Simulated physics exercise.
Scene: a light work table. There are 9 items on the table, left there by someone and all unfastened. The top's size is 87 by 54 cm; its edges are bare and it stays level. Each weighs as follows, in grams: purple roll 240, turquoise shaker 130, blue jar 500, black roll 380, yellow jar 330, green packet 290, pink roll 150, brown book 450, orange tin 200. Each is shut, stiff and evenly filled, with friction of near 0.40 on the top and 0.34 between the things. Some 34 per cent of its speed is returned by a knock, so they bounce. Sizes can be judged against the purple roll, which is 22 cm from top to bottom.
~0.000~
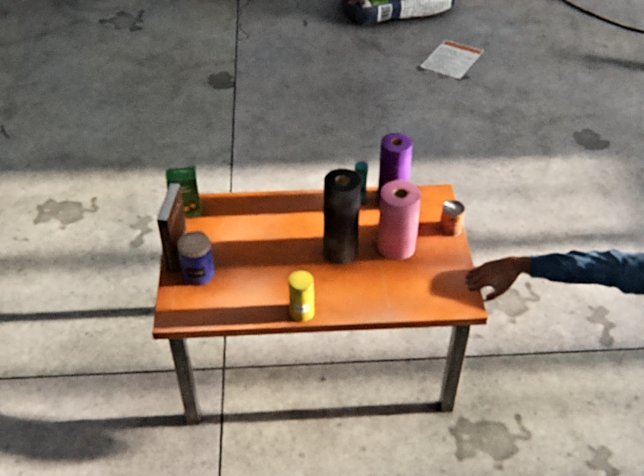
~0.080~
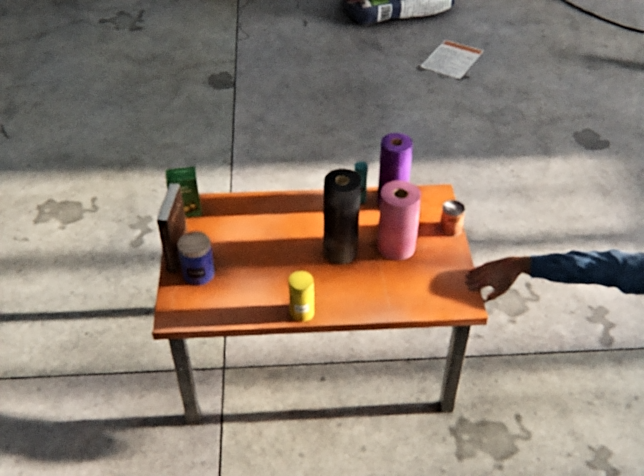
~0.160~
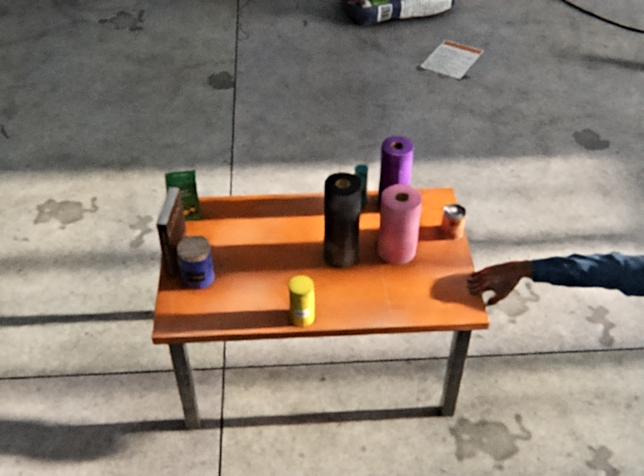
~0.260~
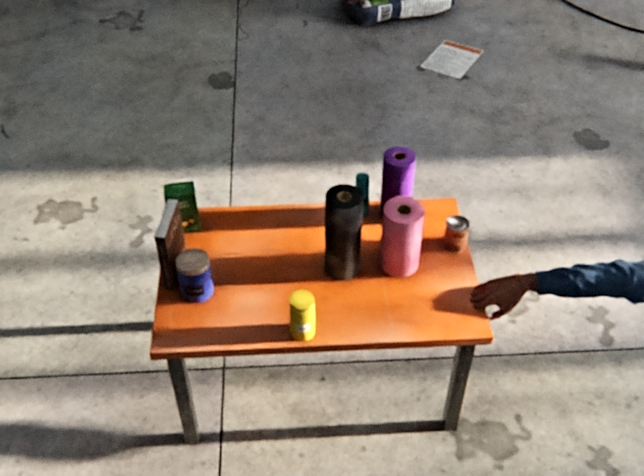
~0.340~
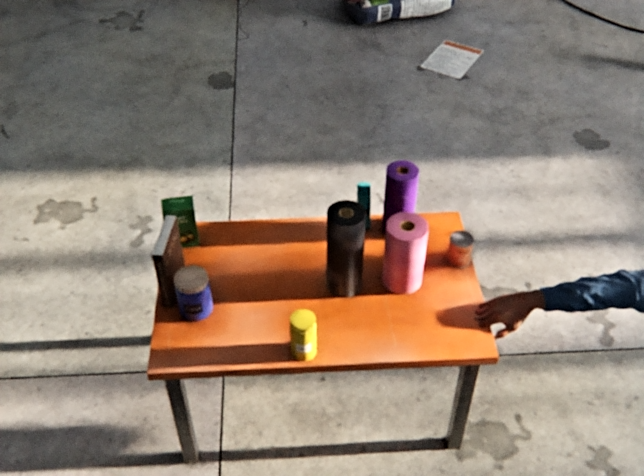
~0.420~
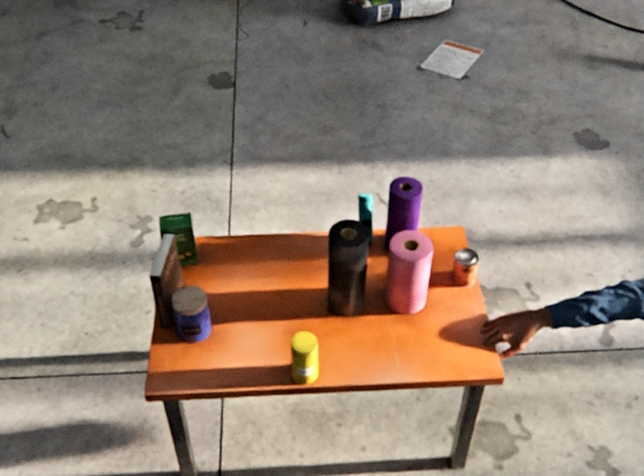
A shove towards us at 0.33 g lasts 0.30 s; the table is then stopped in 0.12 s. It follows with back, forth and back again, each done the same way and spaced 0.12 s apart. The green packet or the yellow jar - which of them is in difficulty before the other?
The latter one.
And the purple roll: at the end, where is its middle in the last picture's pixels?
It settles somewhere near (394, 172).
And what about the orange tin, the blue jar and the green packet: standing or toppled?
In the last frame the orange tin remains up, the blue jar remains up and the green packet does not stay up.
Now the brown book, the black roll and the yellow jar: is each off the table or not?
Observed: Brown book remains in bounds; black roll exits its support; yellow jar exits its support.
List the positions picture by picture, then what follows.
The first frame shows green packet (184, 193); yellow jar (301, 297).
The second frame shows blue jar (196, 258); black roll (341, 217).
The third frame shows table 2 cm from its start; pink roll (399, 225); brown book (173, 232).
The fourth frame shows table 6 cm from its start; turquoise shaker (362, 195) tilted 7°; orange tin (456, 234).
The fifth frame shows table 13 cm from its start; turquoise shaker (364, 206) tilted 17°; blue jar (194, 293).
The sixth frame shows table 19 cm from its start; green packet (179, 240); yellow jar (304, 358).
By 0.82 s, table 13 cm from its start; yellow jar now off the table; green packet tilted 38° near (180, 248); black roll on its side.
By 1.32 s, table 5 cm from its start; black roll now off the table; green packet on its side near (188, 223); turquoise shaker on its side.
By 1.92 s, table 11 cm from its start; green packet on its side near (185, 249); turquoise shaker on its side; brown book 13 cm from its spot.
When it is over (2.8 s), off the table, black roll and yellow jar; lying over on the table, turquoise shaker and green packet; not toppled but over 5 cm from the start, brown book; the other 4 within 5 cm of the start. End places, in pixels of the last picture, green packet near (189, 208). Green packet went at 0.82 s; yellow jar went at 0.54 s.
